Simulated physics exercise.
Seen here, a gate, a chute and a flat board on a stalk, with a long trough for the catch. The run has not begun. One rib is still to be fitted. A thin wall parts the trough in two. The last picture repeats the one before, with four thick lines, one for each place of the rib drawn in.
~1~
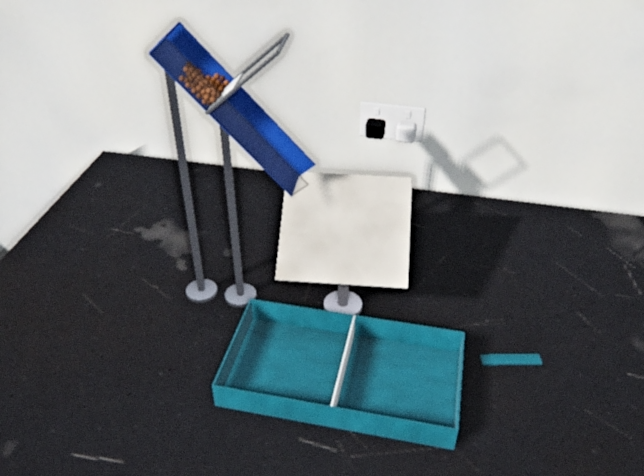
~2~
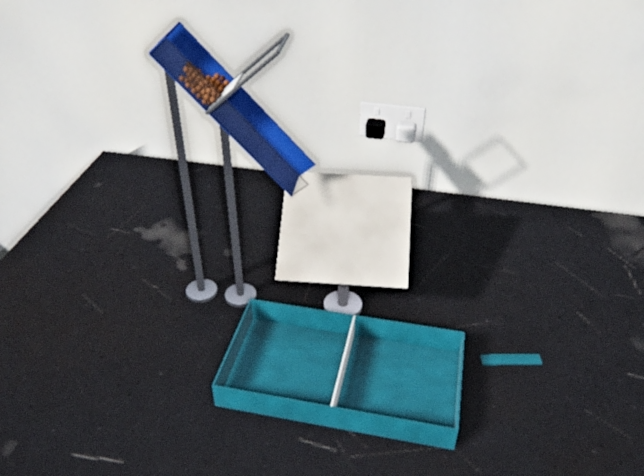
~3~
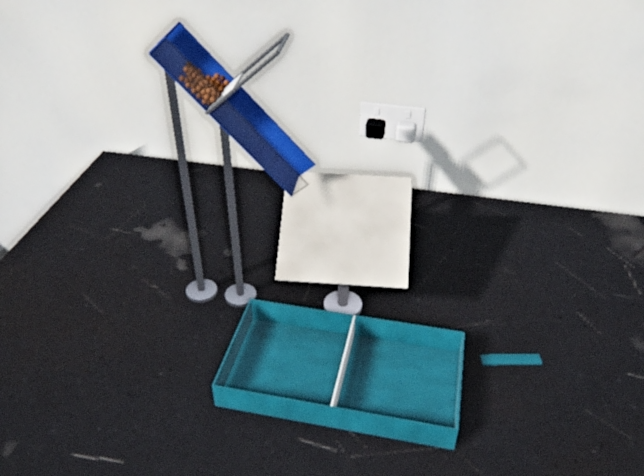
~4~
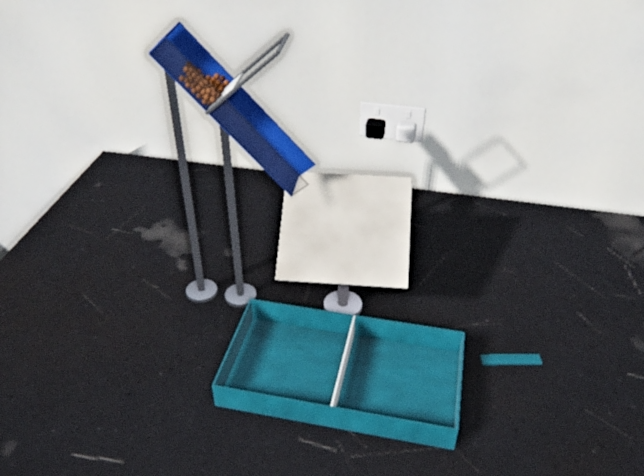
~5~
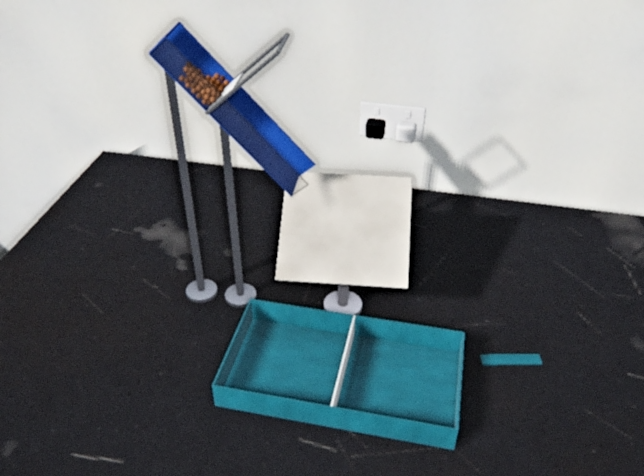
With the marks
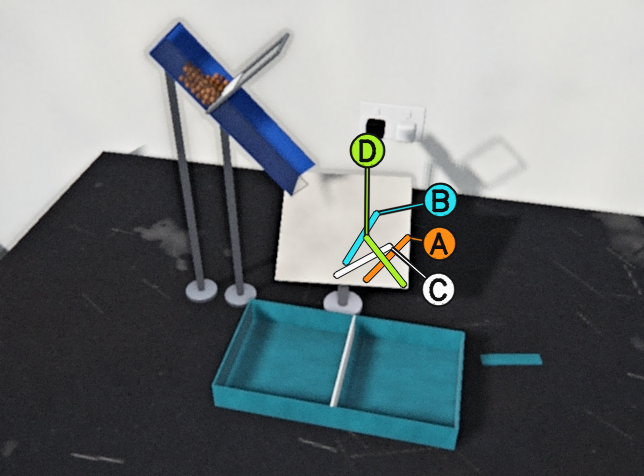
Nothing moves in this steady view, taken from slightly above, of a black, pale-streaked tabletop against a white wall with a socket. At upper left, a steep blue chute on two grey posts slopes down to the right, brown balls resting behind its closed gate. Beyond its lip a tilted cream board stands on a short stalk, behind a teal trough split by a thin pale wall, with a small teal strip lying at right.
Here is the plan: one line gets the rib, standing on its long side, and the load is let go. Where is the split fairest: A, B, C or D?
A.
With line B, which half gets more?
The left half.
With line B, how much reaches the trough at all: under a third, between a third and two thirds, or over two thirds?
It is over two thirds.
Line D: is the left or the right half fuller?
Right.
On the marked copy, line A from (407, 237) to (366, 279); line B from (376, 213) to (346, 262); line C from (389, 246) to (336, 275); line D from (366, 237) to (403, 284).
Choosing A, of what is caught, about two thirds in the left half, about a third in the right.
Choosing B, of what is caught, most in the left half, a small part in the right.
Choosing C, of what is caught, most in the left half, about a quarter in the right.
Choosing D, of what is caught, a small part in the left half, most in the right.
